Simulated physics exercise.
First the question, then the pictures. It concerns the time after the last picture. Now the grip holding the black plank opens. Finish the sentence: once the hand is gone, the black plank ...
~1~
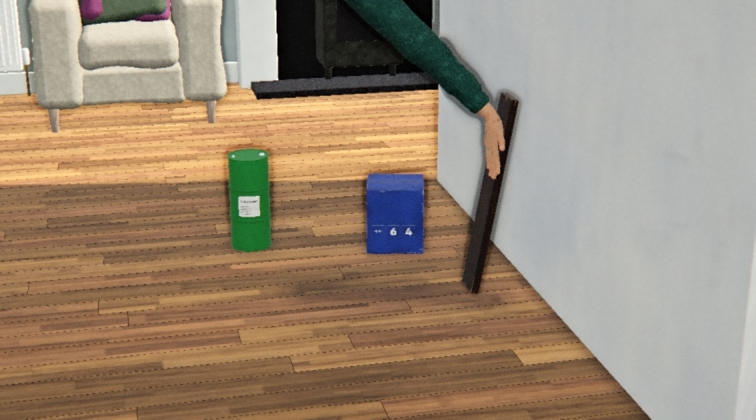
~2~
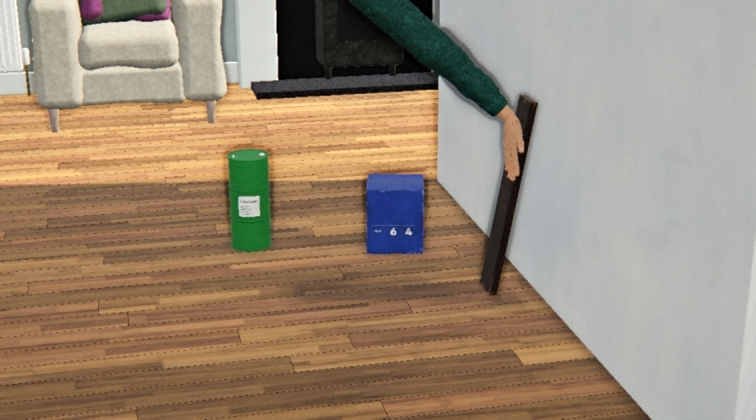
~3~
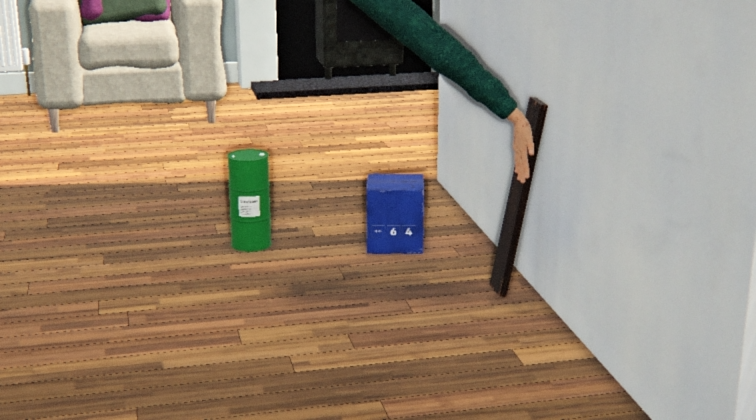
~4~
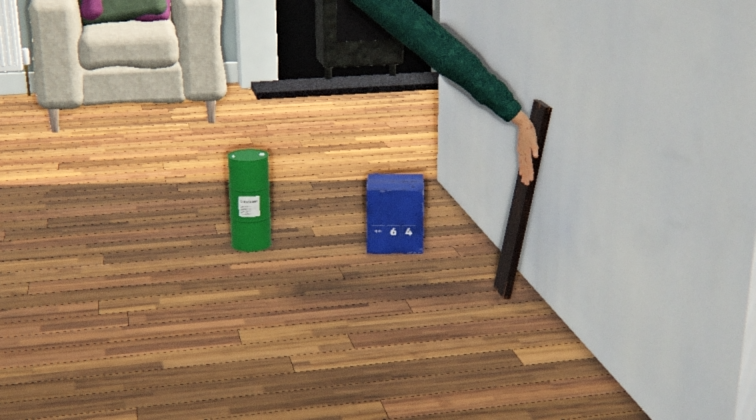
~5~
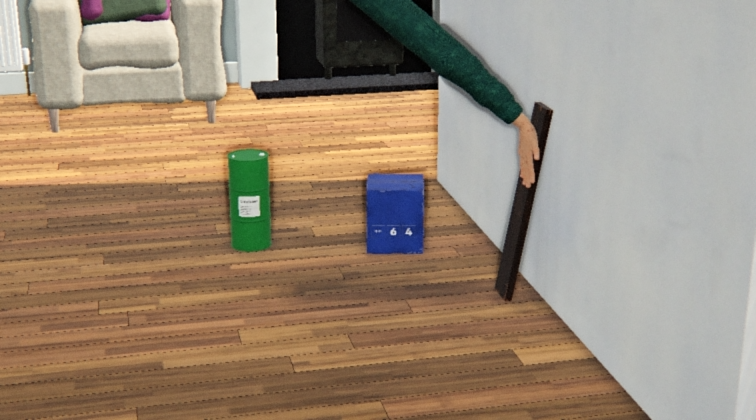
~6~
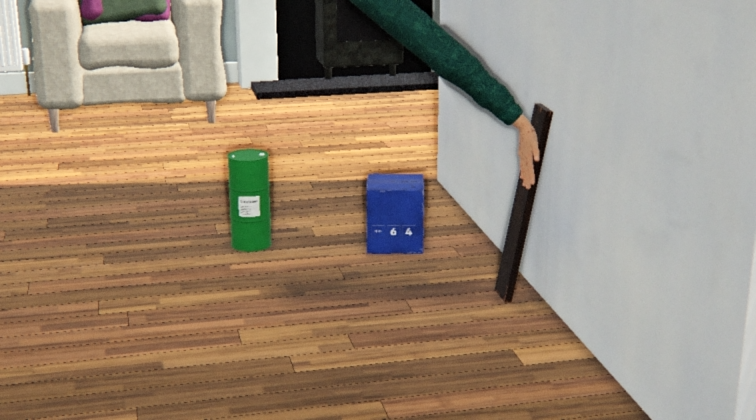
The black plank stays where it is.
Then, 0.20 s past the last view, nothing moves.
Then, 0.50 s past the last view, black plank resting near (523, 204).
Finally, all 3 still in place. Final places as the last picture's camera would see them, black plank near (523, 204). The plank holds.
